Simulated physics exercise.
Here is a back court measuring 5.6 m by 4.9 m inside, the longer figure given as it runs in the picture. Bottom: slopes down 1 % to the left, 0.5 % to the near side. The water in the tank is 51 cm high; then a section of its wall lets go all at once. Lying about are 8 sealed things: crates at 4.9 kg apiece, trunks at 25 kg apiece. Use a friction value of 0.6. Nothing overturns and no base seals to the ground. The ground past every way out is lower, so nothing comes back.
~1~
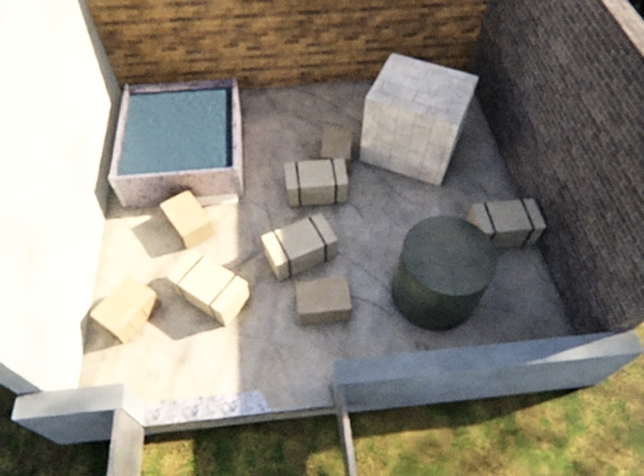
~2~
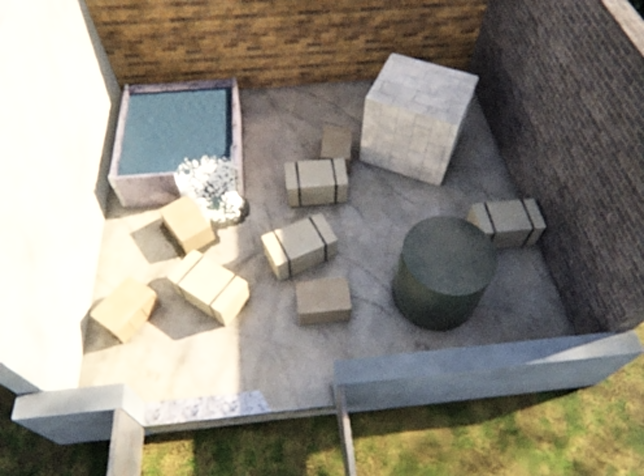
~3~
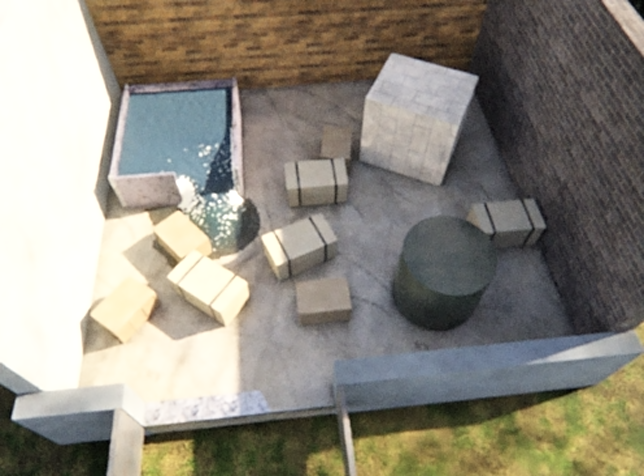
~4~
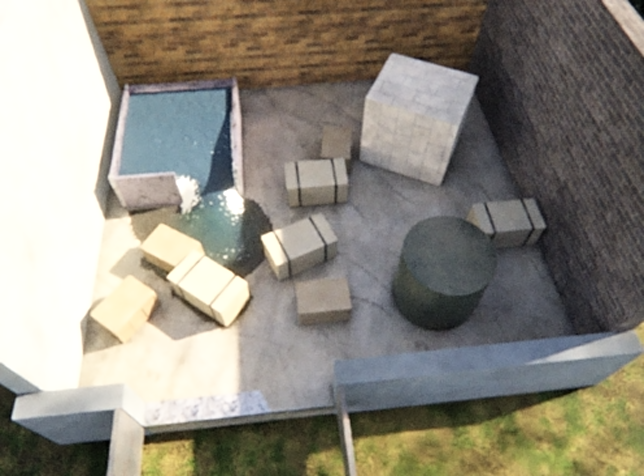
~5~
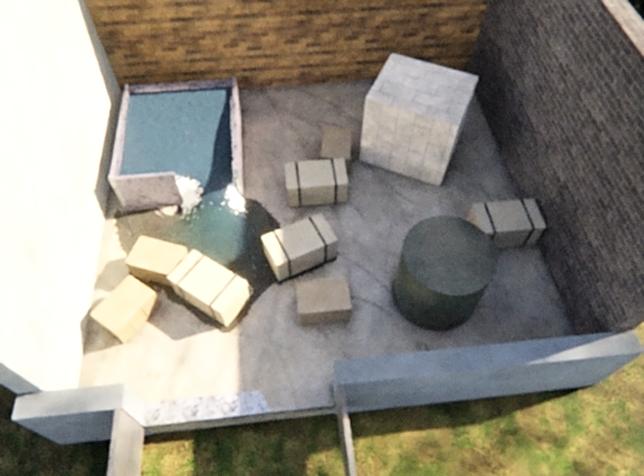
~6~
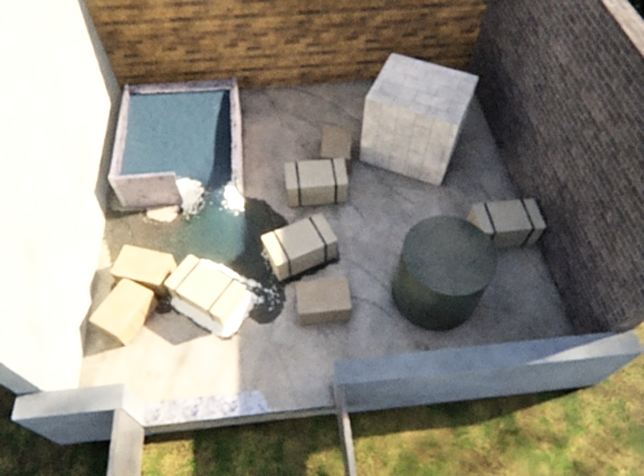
Blue water fills a pale-walled tank at the upper left of a walled grey court, seen from high above by a still camera. Tan crates and strapped pale trunks lie scattered on the floor, with a large whitish block and a dark green cylinder to the right. Water bursts white from the tank's front corner and spreads, pushing one crate down and left before a strapped trunk shifts slightly amid foam.
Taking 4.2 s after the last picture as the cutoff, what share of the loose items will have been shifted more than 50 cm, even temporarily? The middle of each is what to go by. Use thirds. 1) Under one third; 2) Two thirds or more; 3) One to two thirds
Answer: 3.
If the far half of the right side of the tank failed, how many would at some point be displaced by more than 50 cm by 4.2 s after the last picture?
The count would be 1.
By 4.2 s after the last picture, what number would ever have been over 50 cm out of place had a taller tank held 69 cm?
5.
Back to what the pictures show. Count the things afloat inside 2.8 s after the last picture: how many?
Count: 3.
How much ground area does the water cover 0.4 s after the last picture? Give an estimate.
Roughly 8.0 m2 of it is wet.
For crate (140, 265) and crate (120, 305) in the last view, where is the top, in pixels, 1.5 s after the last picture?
Around (98, 308) and (84, 357).
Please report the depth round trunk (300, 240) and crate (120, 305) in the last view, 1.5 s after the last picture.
First about 5 cm, second about 22 cm.
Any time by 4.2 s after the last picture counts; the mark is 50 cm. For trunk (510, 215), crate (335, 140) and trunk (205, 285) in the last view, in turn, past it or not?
The first is inside the limit, the second inside the limit, and the third beyond the limit.
Then, 0.4 s after the last picture 1 of 8 are over 50 cm from their spots; 0 afloat.
Then, 1.5 s after the last picture 5 of 8 are over 50 cm from their spots; 2 afloat.
Then, 2.8 s after the last picture 5 of 8 are over 50 cm from their spots; 3 afloat.
Then, 4.2 s after the last picture 4 of 8 are over 50 cm from their spots, and 5 have been at some point; 2 afloat.
